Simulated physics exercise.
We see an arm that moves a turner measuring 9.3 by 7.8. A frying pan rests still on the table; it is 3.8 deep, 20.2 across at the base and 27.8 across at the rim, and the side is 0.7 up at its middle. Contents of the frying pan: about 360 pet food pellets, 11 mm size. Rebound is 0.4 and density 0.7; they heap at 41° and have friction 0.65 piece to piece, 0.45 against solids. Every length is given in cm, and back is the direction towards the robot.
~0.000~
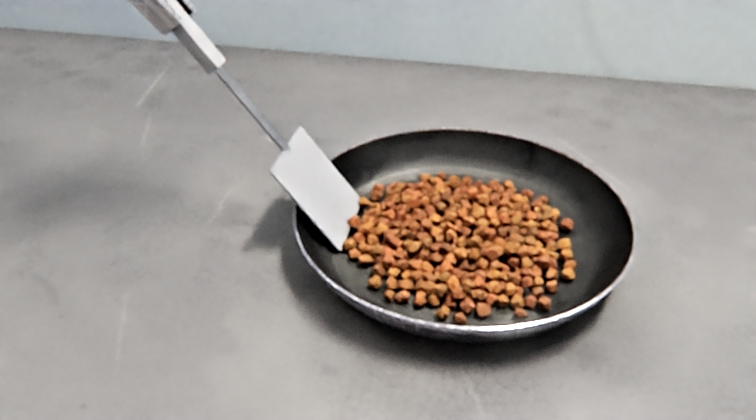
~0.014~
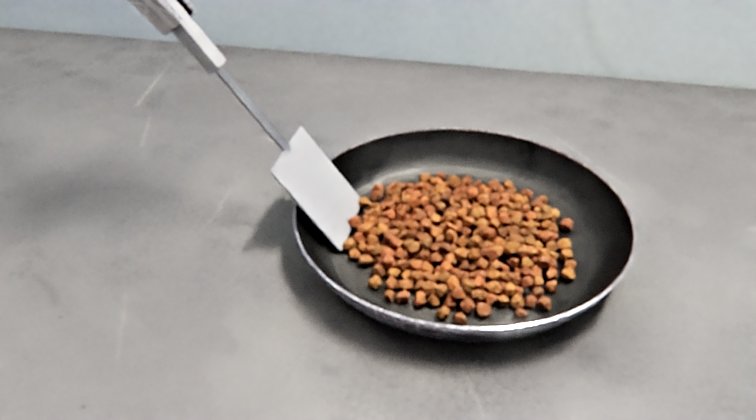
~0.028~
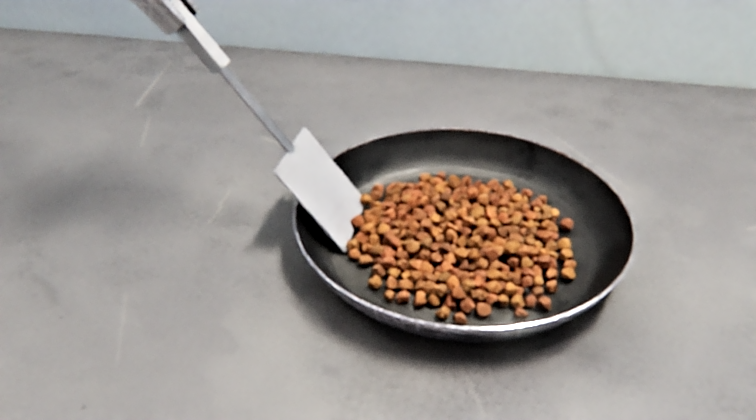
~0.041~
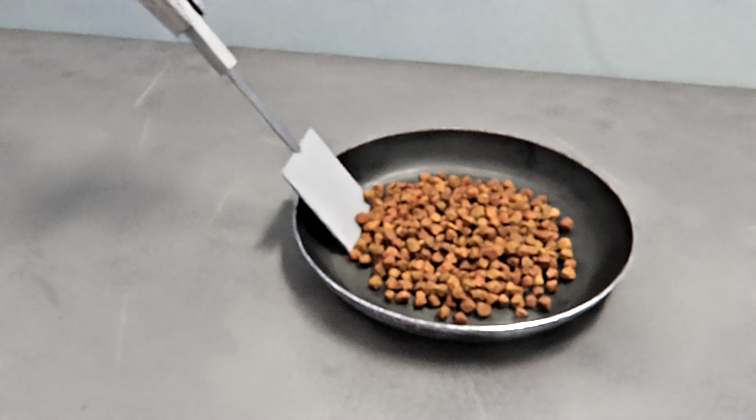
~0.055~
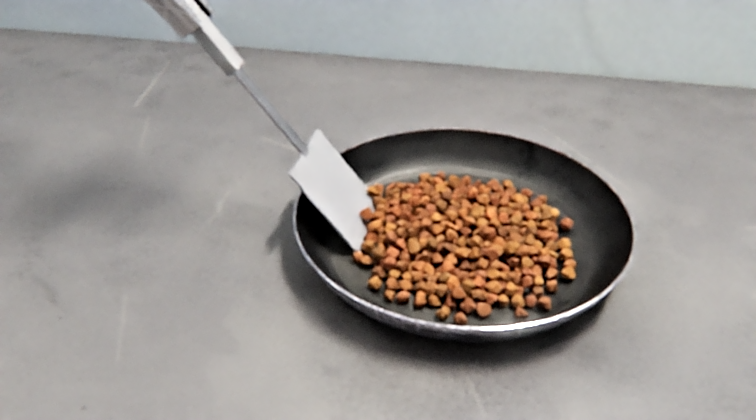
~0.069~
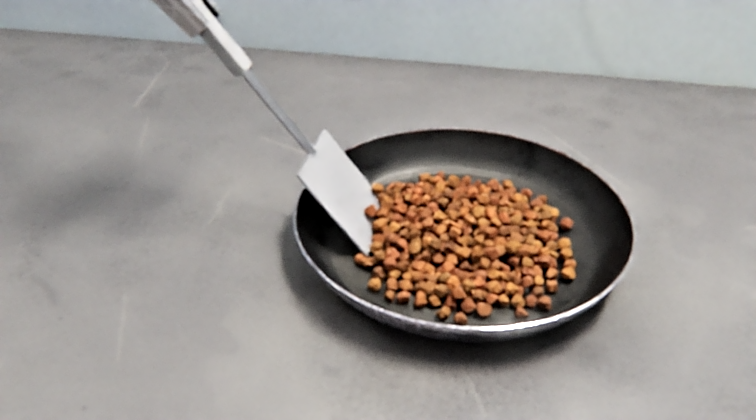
To begin with, a robot arm holds a pale turner, tilted down to the right, at the left edge of a dark frying pan of brown pet food pellets. The turner then slides slowly a short way right, its blade pressing against the near pellets, while the pan stays still and the pile barely changes.
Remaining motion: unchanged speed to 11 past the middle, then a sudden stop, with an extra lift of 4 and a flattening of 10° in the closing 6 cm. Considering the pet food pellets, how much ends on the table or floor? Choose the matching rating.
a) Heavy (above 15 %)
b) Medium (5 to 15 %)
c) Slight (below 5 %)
(b) Medium (5 to 15 %).
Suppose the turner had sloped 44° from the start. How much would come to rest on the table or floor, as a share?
Then about 10 per cent.
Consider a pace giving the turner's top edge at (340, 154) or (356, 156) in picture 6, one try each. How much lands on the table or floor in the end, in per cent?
First try around 20 %, second try around 25 %.
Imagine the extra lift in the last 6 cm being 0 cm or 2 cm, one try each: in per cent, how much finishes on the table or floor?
Near 10 and 10 percent respectively.
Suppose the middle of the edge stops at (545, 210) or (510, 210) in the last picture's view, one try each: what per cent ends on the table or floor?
Some 0 and 0 per cent.
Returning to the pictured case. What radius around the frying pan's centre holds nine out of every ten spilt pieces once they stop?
25 cm.
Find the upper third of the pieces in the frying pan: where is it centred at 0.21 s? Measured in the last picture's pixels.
Roughly at (489, 228).
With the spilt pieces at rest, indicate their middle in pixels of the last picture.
Close to (686, 267) in pixels.
After 0.21 s, sloping 53°, highest piece 4 above the table; 361 in the frying pan.
After 0.36 s, sloping 50°, highest piece 5 above the table; 361 in the frying pan.
After 0.63 s, sloping 43°, highest piece 5 above the table; 324 in the frying pan, 37 on the table or floor.
After 1.68 s, sloping 43°, highest piece 5 above the table; 324 in the frying pan, 37 on the table or floor.
In the end, 324 in the frying pan, 37 on the table or floor. That is 10 % on the table or floor.
